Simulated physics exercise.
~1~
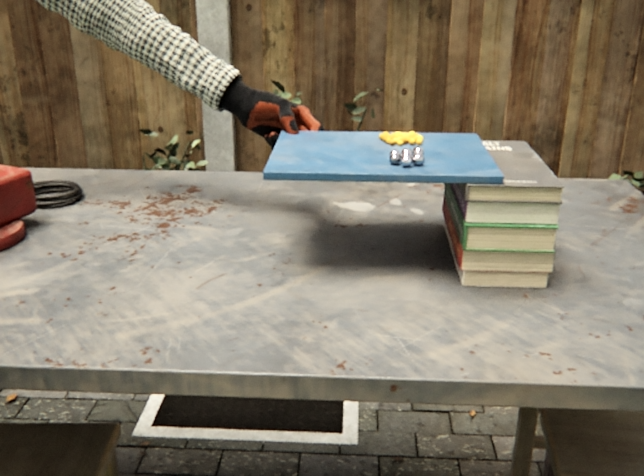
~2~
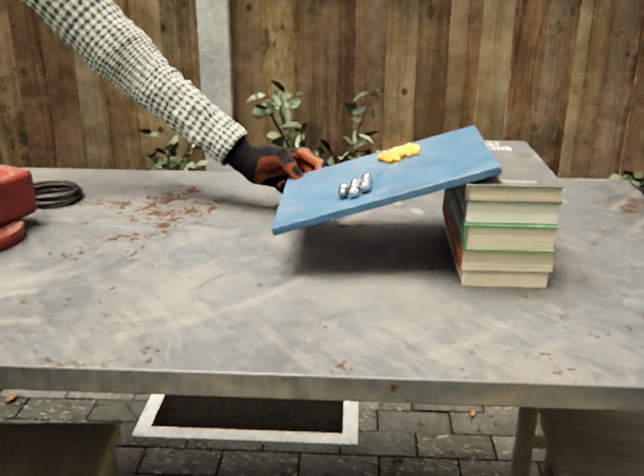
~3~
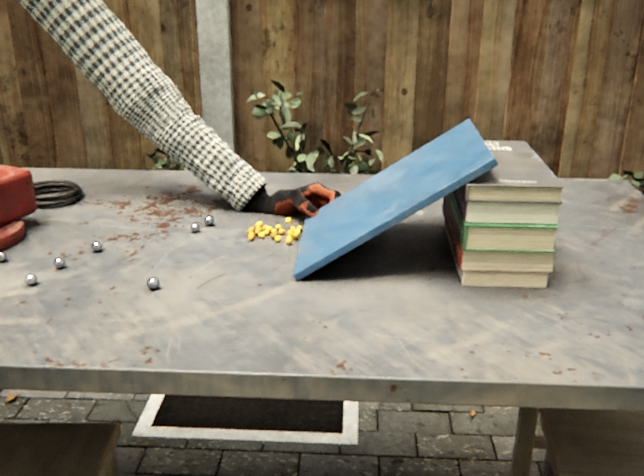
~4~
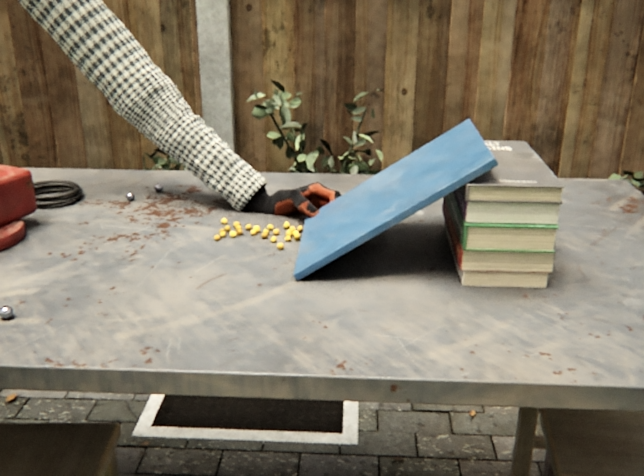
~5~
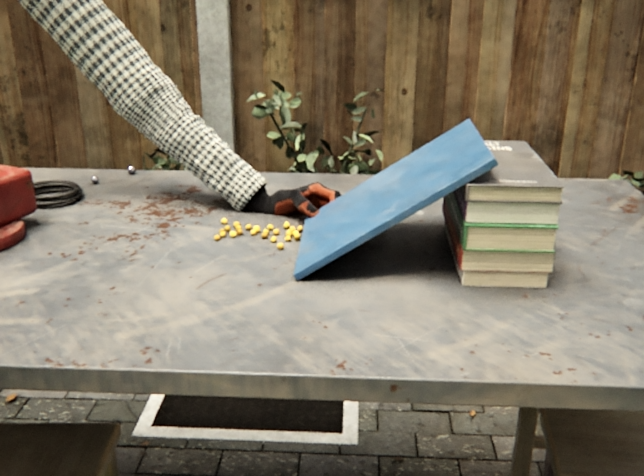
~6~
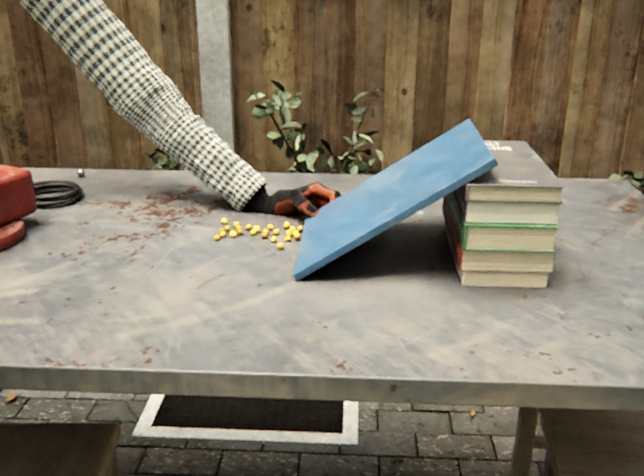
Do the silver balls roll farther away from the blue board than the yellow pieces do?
Yes, the silver balls roll far across the table, with most of them gone from it by the end. The yellow pieces stay scattered close to the foot of the board.
